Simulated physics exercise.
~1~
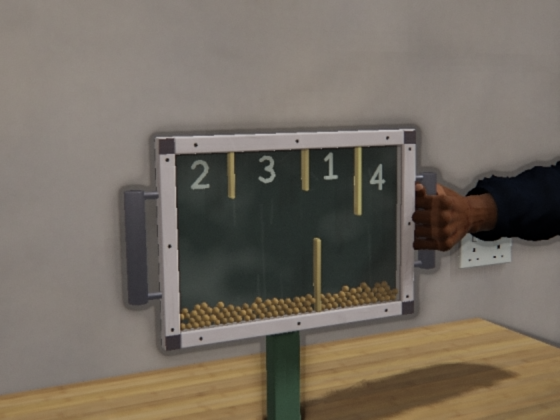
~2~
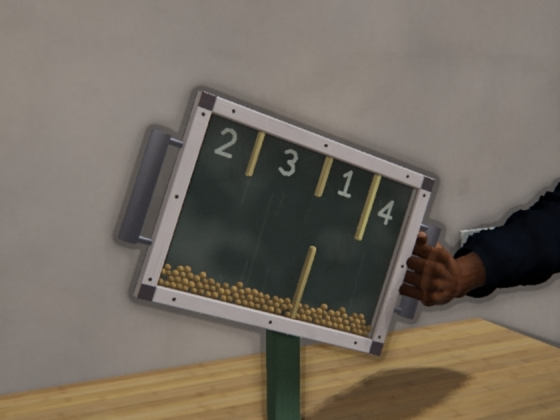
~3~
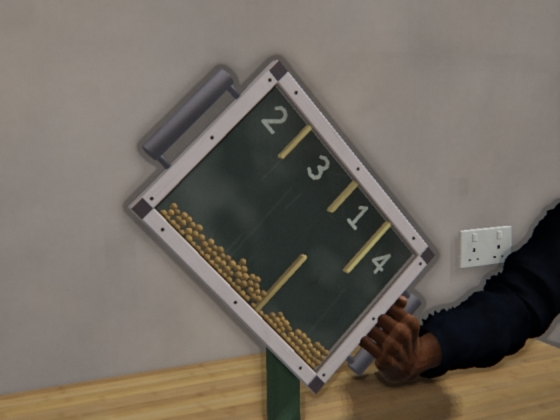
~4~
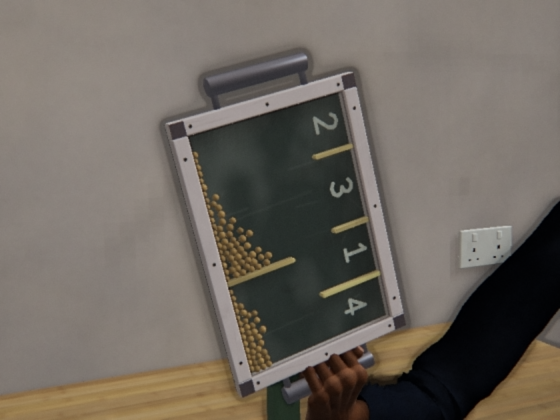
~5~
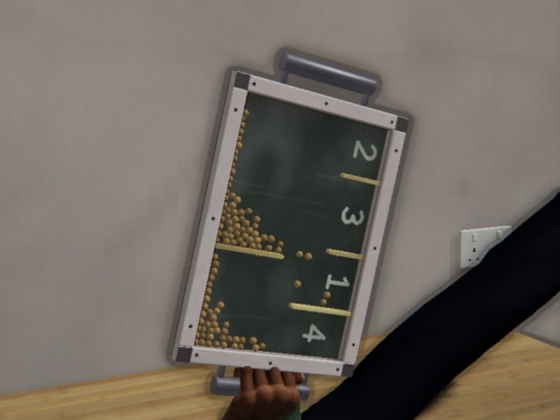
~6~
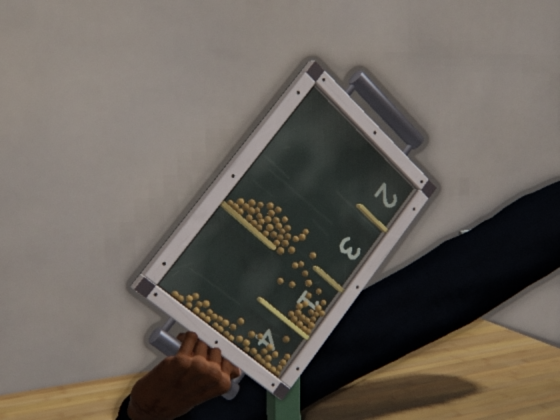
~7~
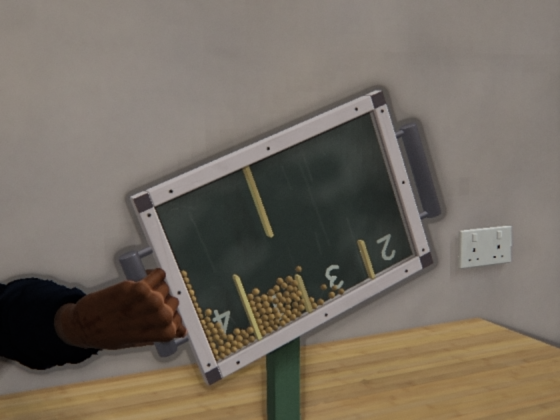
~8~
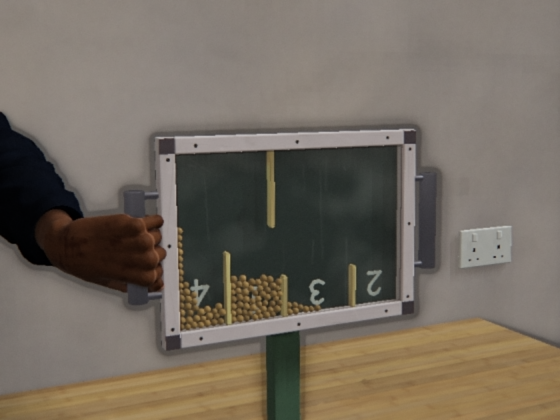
A shallow framed box of small tan beads is turned clockwise by a hand on its handle until it is upside down, the beads sliding along one side and spilling past a divider into the numbered pockets, settling mostly at the lower left, with the rightmost pocket left empty.
